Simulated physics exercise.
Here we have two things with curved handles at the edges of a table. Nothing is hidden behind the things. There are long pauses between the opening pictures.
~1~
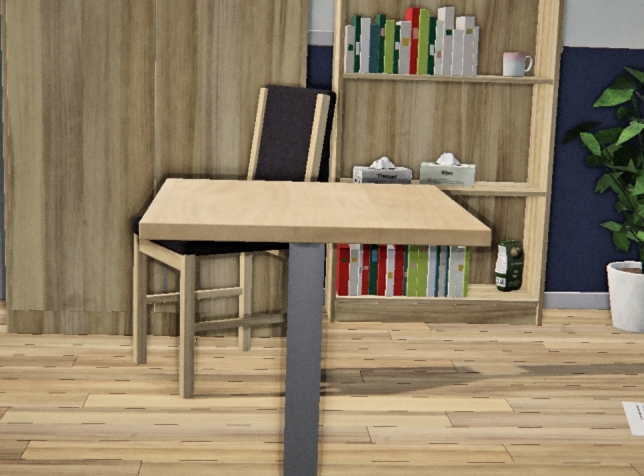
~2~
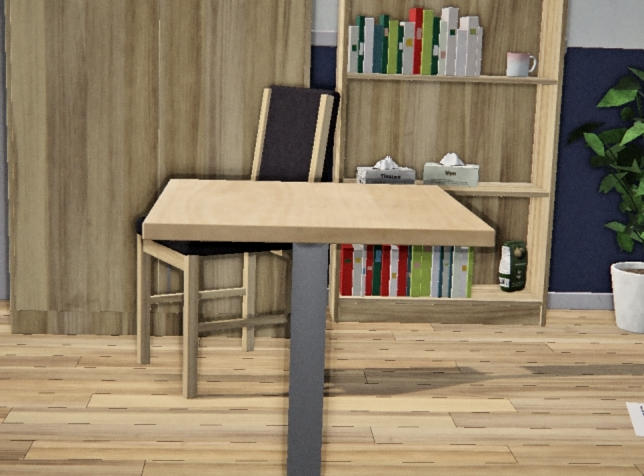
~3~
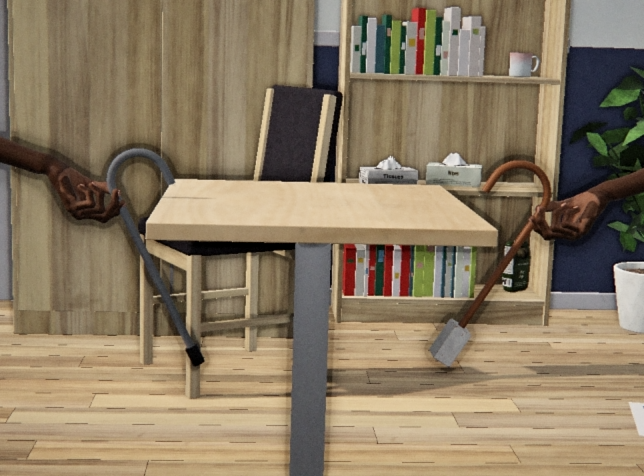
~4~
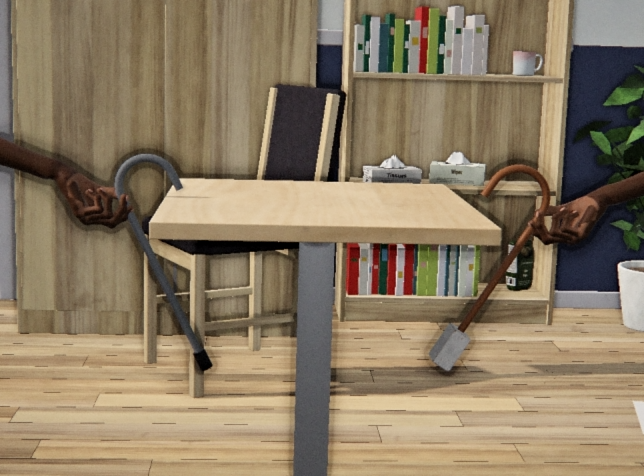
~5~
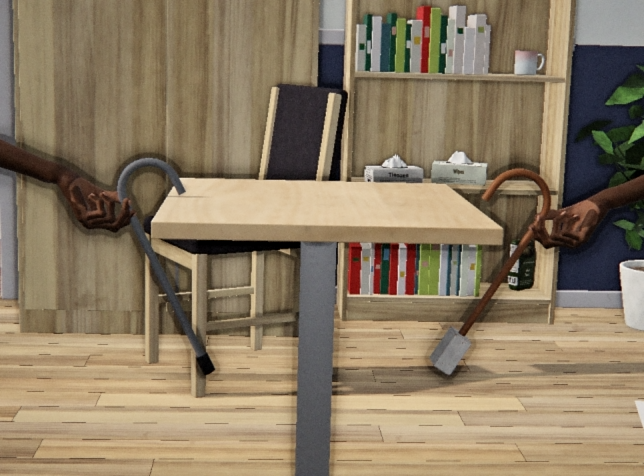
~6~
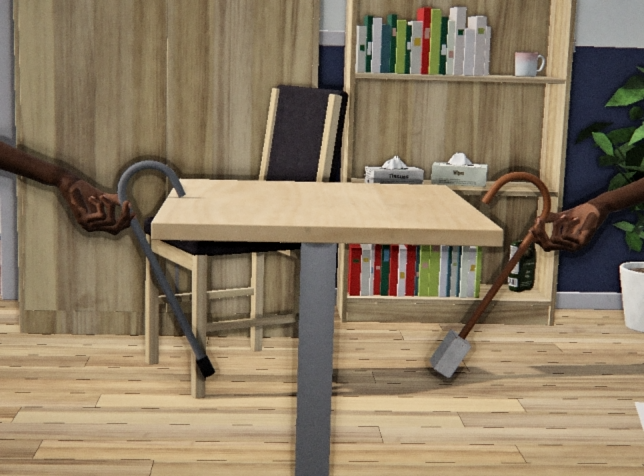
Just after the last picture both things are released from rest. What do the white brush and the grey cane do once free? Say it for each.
In the end the white brush falls to the floor and the grey cane stays hooked on the edge.
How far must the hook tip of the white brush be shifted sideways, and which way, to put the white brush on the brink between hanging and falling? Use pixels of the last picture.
Roughly 16 pixels left.
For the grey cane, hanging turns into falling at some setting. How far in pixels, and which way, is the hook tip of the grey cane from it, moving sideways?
Some 16 pixels, left.
Then, 0.30 s after the last picture, white brush falling near (469, 427); grey cane at rest near (184, 266).
Then, 0.46 s after the last picture, white brush falling; grey cane at rest near (183, 266).
At rest, the white brush slips off; the grey cane hangs from the table, near (184, 266).
